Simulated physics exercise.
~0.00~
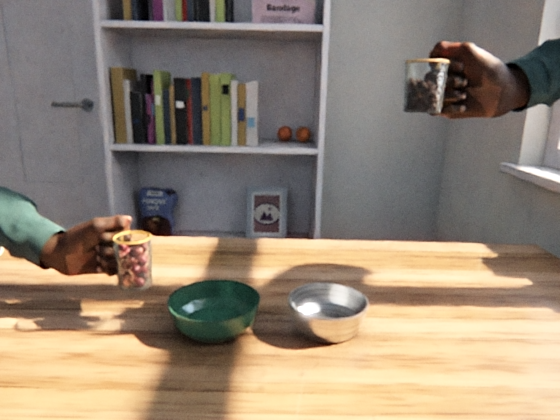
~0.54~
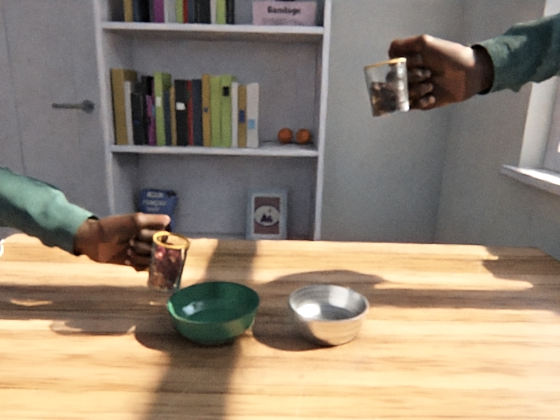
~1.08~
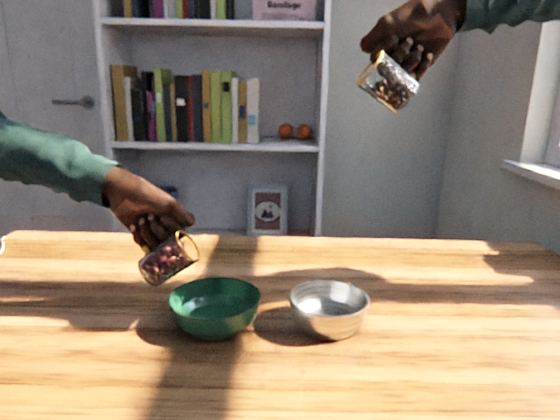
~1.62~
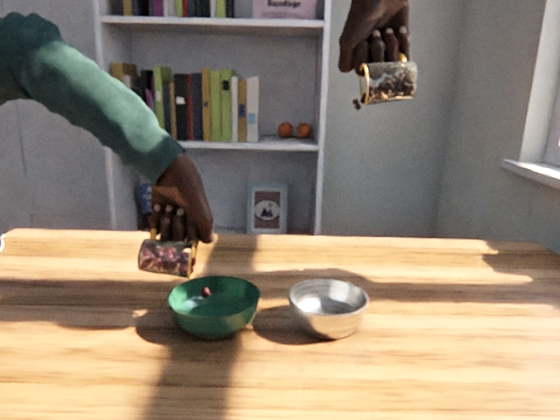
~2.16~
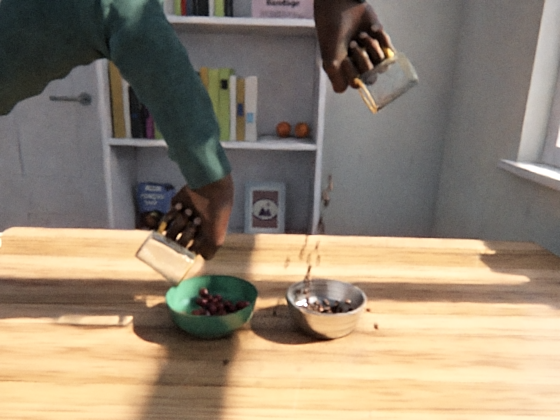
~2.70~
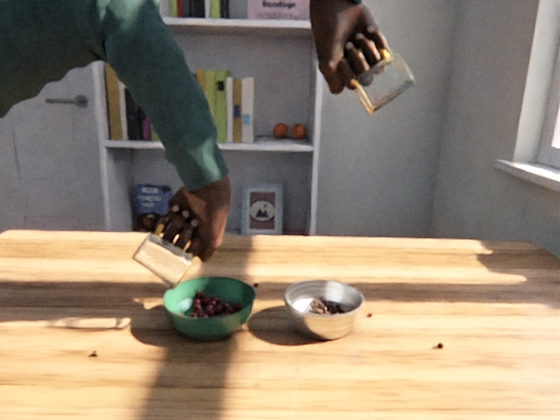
At a sunlit wooden table, two hands tipping cups of small pieces into green and metal bowls, a few scattering from the right.
